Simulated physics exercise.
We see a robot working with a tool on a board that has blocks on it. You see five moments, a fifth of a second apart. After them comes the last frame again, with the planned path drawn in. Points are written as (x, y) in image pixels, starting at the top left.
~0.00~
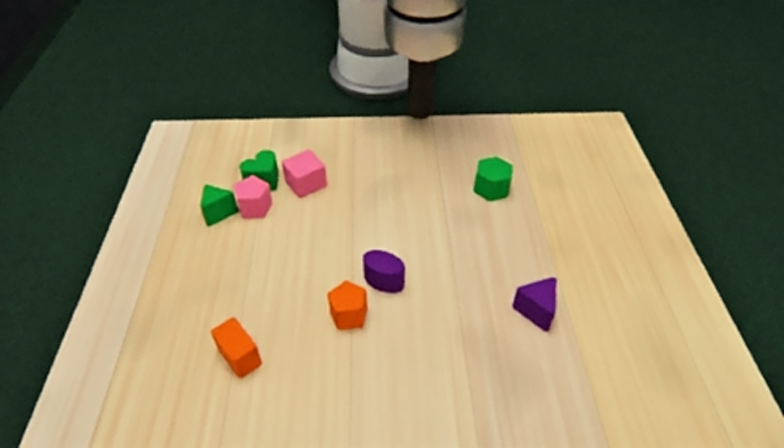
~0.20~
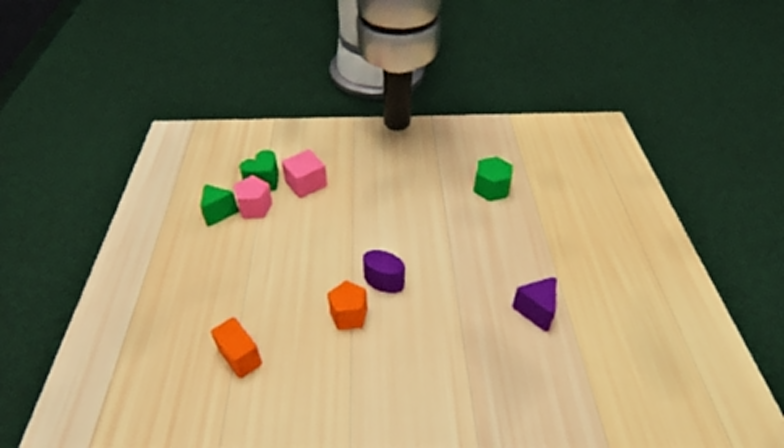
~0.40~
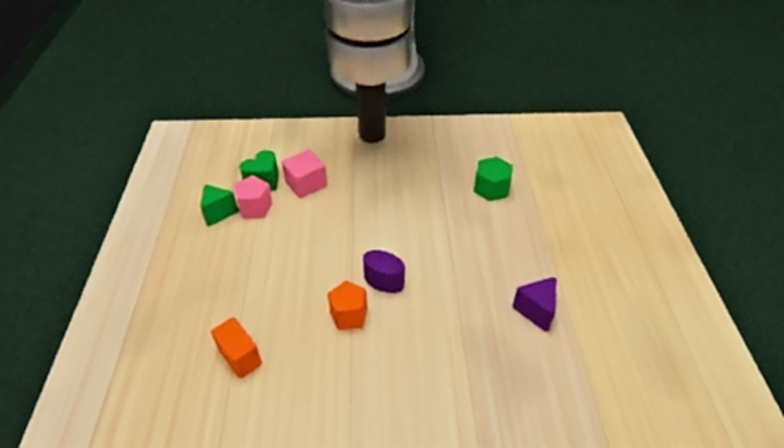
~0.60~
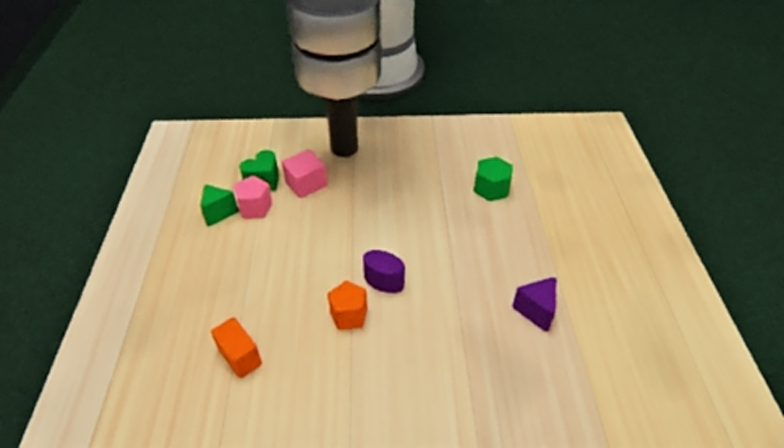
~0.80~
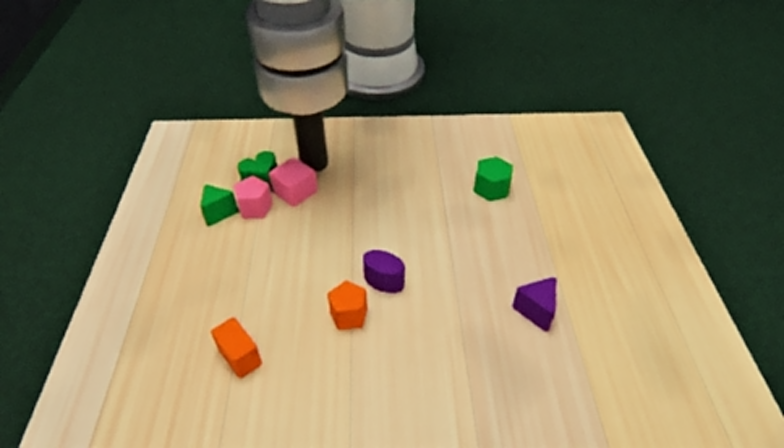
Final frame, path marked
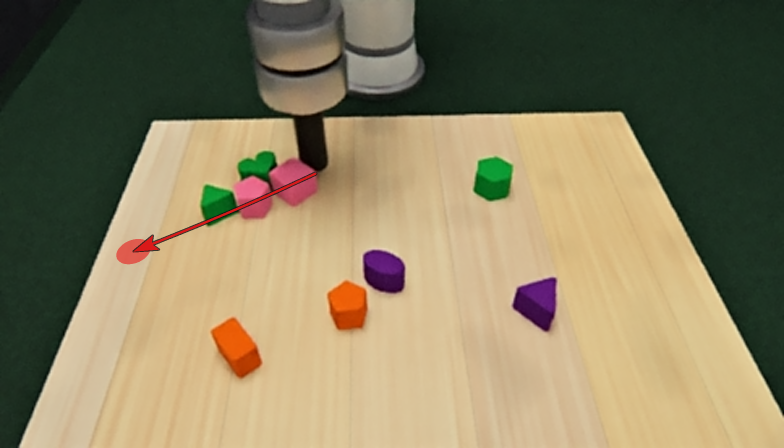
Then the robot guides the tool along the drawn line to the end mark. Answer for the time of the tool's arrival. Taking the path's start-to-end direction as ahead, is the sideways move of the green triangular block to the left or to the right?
It gets pushed right.
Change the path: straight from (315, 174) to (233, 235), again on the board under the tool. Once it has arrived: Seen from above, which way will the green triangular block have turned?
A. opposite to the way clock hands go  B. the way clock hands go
(B)
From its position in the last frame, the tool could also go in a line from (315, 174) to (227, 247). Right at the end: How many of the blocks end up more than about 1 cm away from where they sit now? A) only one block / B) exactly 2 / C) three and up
That would be C.
The drawn path runs from (315, 174) directly to (134, 251).
The first path, step by step. One third of the way, tool at (258, 189); green triangular block at (197, 197), turned 40° clockwise; pink five-sided block at (220, 213), turned 60° clockwise; green heart block at (240, 163), turned 40° clockwise; pink four-sided block at (257, 202), turned 60° anticlockwise.
Two thirds of the way, tool at (196, 215); green triangular block at (164, 205), turned 80° clockwise; pink five-sided block at (206, 224); green heart block at (240, 163), turned 45° clockwise; pink four-sided block at (255, 205), turned 75° anticlockwise.
At the end, tool at (128, 241); green triangular block at (123, 211), turned 125° clockwise; pink five-sided block at (206, 224); green heart block at (240, 163), turned 45° clockwise; pink four-sided block at (255, 205), turned 75° anticlockwise.
